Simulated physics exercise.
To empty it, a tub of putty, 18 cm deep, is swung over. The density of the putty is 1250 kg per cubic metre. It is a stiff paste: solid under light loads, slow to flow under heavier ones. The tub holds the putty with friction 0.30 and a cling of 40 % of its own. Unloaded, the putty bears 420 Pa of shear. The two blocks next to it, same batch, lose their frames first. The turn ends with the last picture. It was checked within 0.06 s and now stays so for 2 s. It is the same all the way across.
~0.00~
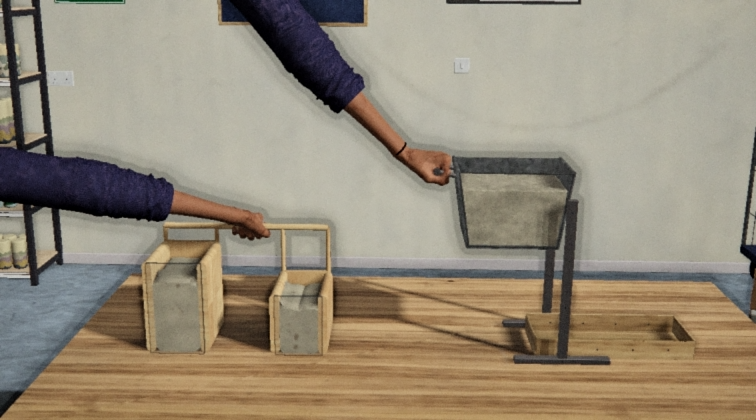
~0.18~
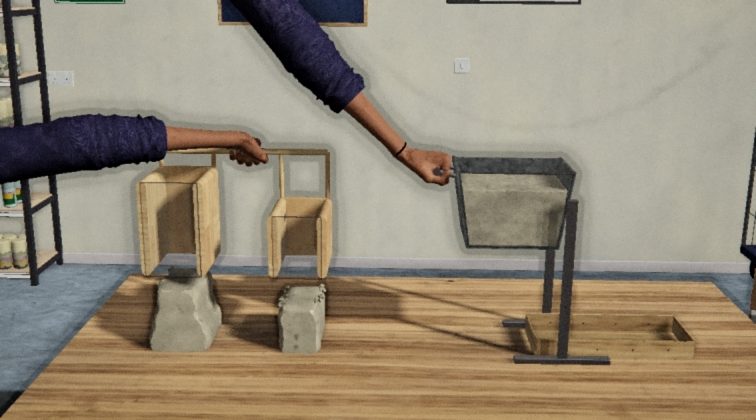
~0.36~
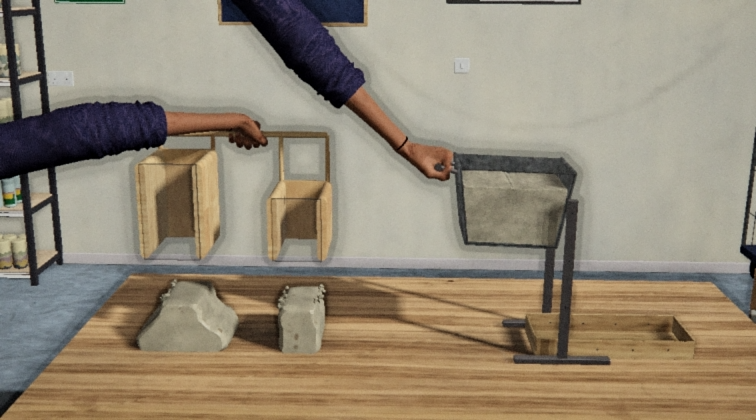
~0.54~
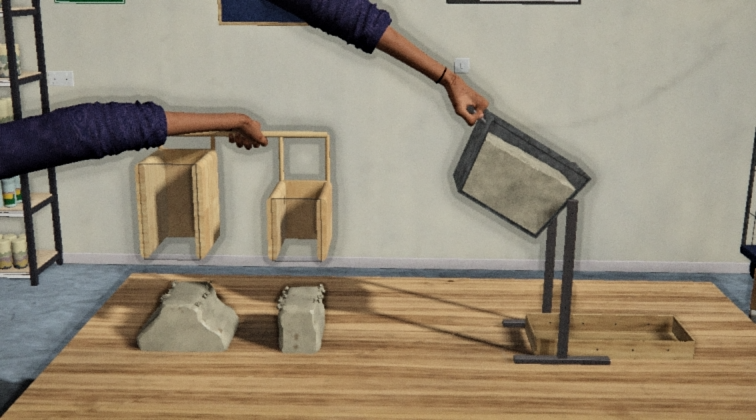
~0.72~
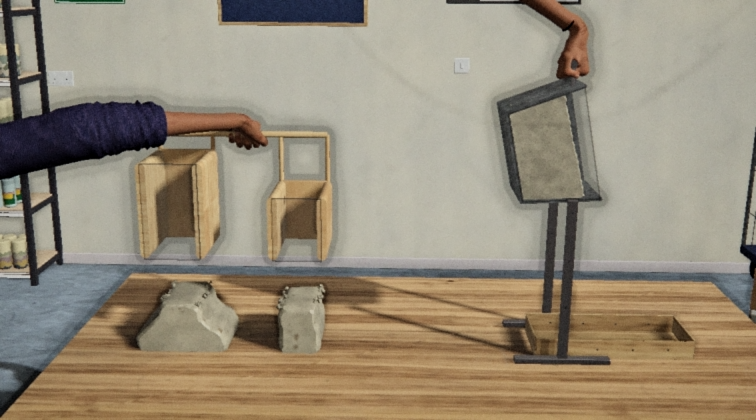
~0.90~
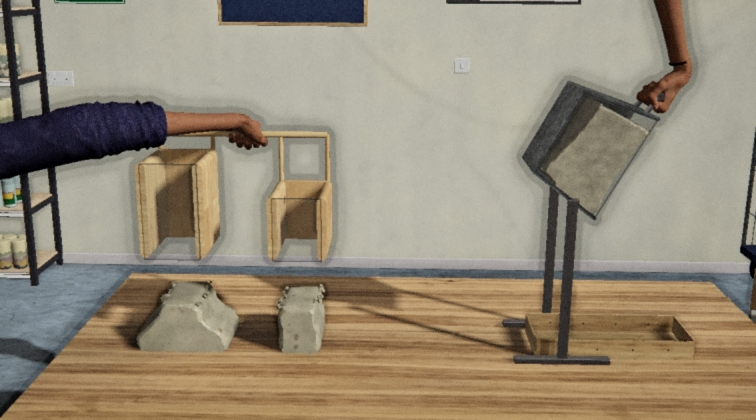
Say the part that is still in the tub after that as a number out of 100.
The part that is still in the tub after that is near 0 %.
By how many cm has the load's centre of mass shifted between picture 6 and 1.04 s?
Roughly 18 cm.
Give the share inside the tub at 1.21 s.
Near 0 %.
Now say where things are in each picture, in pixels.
The first frame shows handle-side rim at (461, 172), tilt 0 degrees; top of the putty at (539, 190); blocks stand 20 cm, 13 cm (left to right).
The second frame shows handle-side rim at (461, 172), tilt 0 degrees; top of the putty at (539, 190); blocks stand 17 cm, 13 cm (left to right).
The third frame shows handle-side rim at (462, 168), tilt 2 degrees; top of the putty at (470, 186); blocks stand 13 cm, 12 cm (left to right).
The fourth frame shows handle-side rim at (494, 120), tilt 31 degrees; top of the putty at (489, 141); blocks stand 13 cm, 12 cm (left to right).
The fifth frame shows handle-side rim at (586, 88), tilt 78 degrees; top of the putty at (564, 99); blocks stand 13 cm, 12 cm (left to right).
The sixth frame shows handle-side rim at (657, 121), tilt 118 degrees; top of the putty at (604, 107); blocks stand 13 cm, 12 cm (left to right).
After 1.04 s, the tub is at 118 degrees and holds 14 %.
After 1.21 s, the tub is at 118 degrees and holds 0 %.
After 1.38 s, the tub is at 118 degrees and holds 0 %.
After 1.55 s, the tub is at 118 degrees and holds 0 %.
After 2.90 s, at the end, the tub is at 118 degrees and holds 0 %.
